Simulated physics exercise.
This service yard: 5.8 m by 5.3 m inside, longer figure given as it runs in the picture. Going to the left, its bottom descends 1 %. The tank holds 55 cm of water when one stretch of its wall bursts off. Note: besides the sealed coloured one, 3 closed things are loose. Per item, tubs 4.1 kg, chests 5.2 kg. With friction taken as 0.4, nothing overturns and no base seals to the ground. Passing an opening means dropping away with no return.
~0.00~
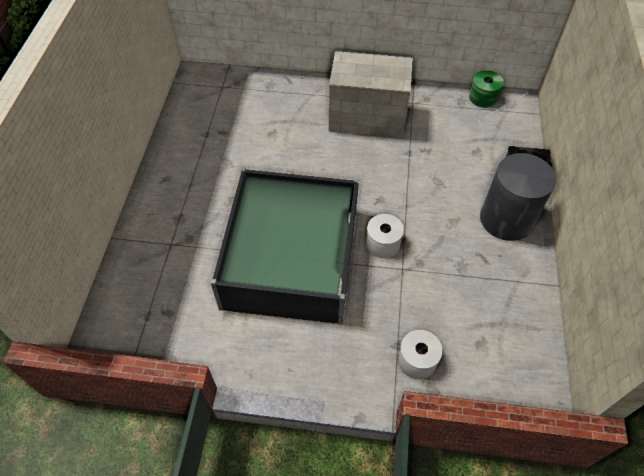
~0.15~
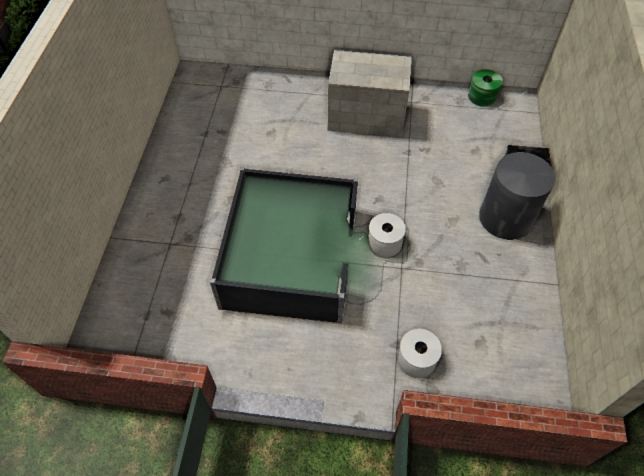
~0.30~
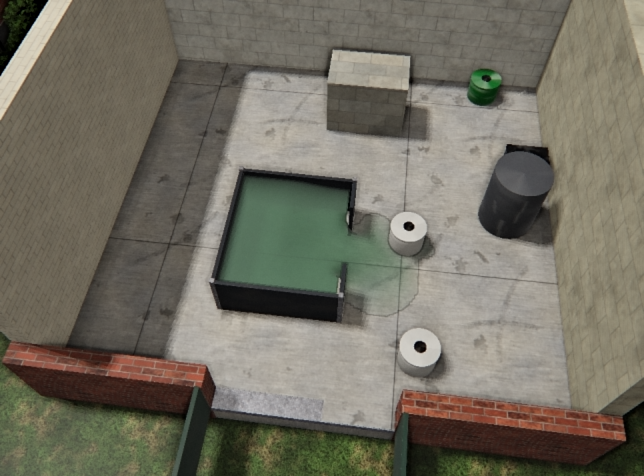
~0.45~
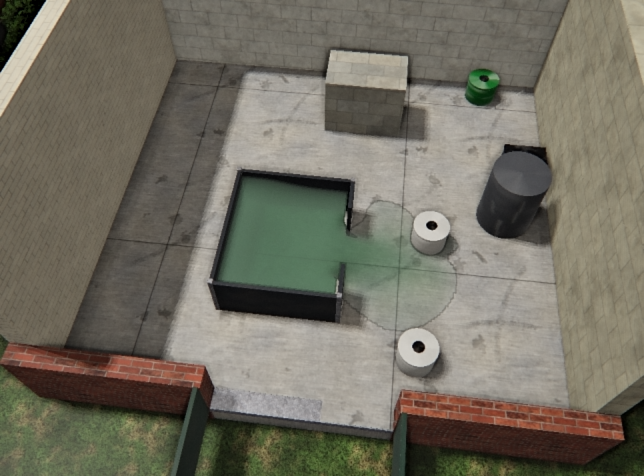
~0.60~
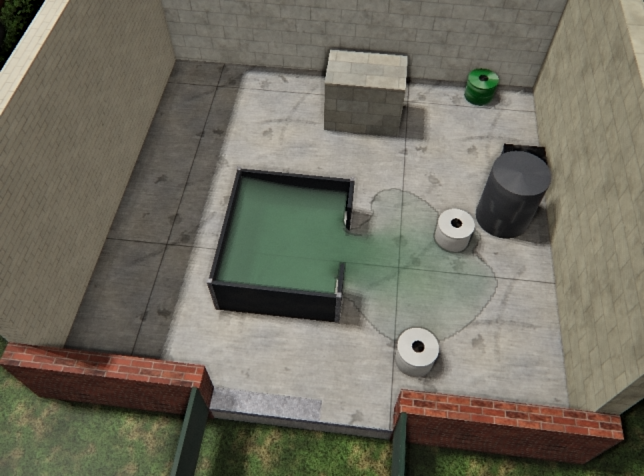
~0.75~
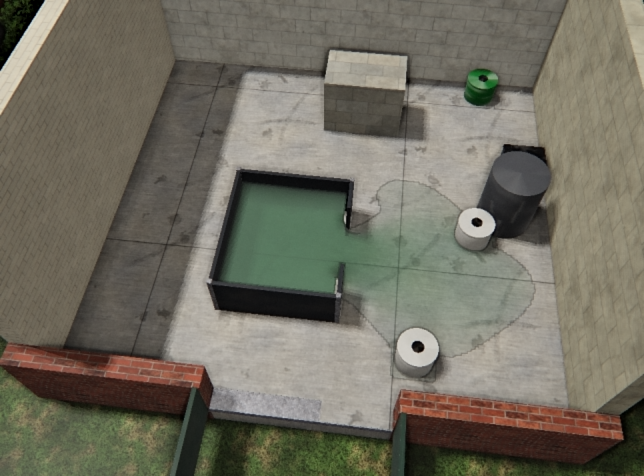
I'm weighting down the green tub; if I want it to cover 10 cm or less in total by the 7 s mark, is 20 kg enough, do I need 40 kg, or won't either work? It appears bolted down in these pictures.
You need 40 kg.
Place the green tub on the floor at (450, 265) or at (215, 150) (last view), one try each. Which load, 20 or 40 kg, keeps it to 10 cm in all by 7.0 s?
Well, nothing does it for the first, the little one does for the second.
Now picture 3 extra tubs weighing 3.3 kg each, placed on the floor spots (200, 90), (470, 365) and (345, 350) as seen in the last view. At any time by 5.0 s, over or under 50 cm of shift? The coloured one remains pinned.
In that order: Less, more, past it.
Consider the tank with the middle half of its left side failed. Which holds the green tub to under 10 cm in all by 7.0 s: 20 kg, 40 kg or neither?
So the lighter pick works.
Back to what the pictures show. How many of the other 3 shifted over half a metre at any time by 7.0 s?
The number is 3.
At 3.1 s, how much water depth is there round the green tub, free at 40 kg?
Something like 7 centimetres.
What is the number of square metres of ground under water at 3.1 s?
About 14 m2.
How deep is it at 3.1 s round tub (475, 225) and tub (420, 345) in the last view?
Around 13 cm and 6 cm.
After 1.4 s the green tub would be 0 cm from its start with 20 kg and 0 cm from its start with 40 kg; 0 cm of water round it then.
After 3.1 s the green tub would be 0 cm from its start with 20 kg and 0 cm from its start with 40 kg; 7 cm of water round it then.
After 4.9 s the green tub would be 44 cm from its start with 20 kg and 0 cm from its start with 40 kg; 7 cm of water round it then.
After 7.0 s the green tub would be 44 cm from its start with 20 kg and 0 cm from its start with 40 kg; 5 cm of water round it then.
